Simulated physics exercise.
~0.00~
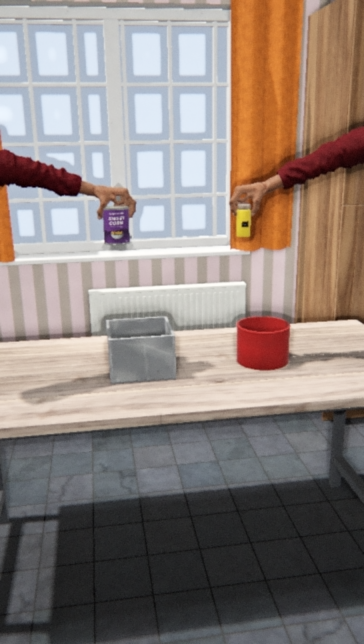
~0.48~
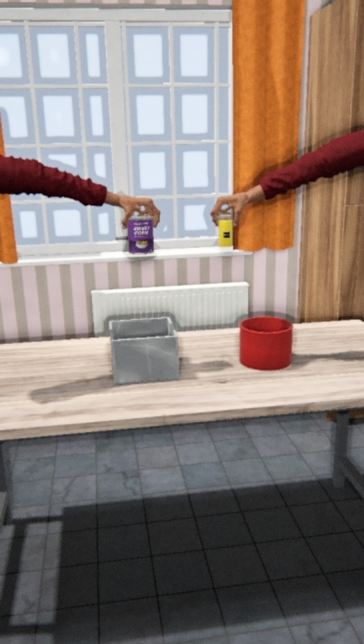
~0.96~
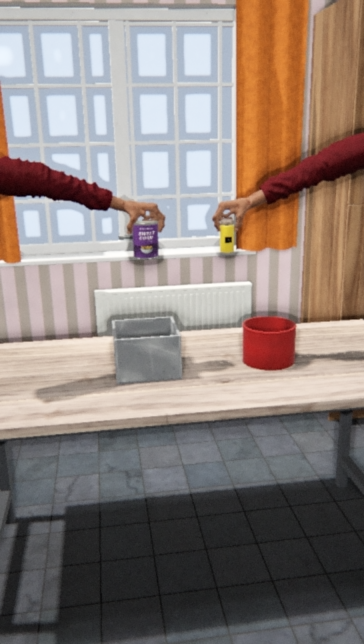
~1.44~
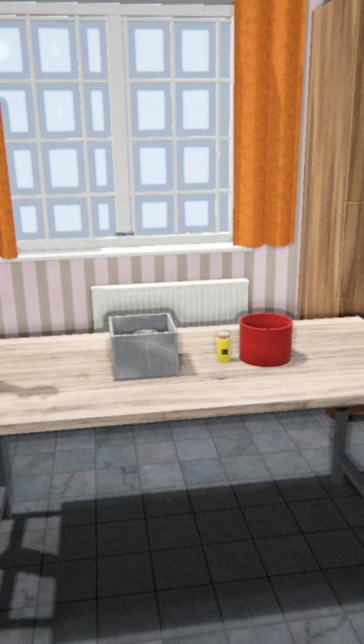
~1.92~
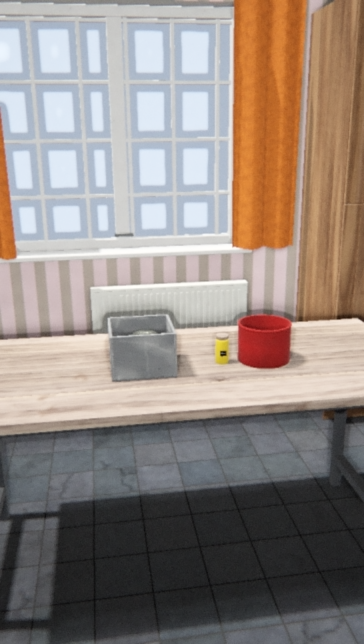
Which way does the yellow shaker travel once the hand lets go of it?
The yellow shaker moves down, ending up on the table beside the red bucket.
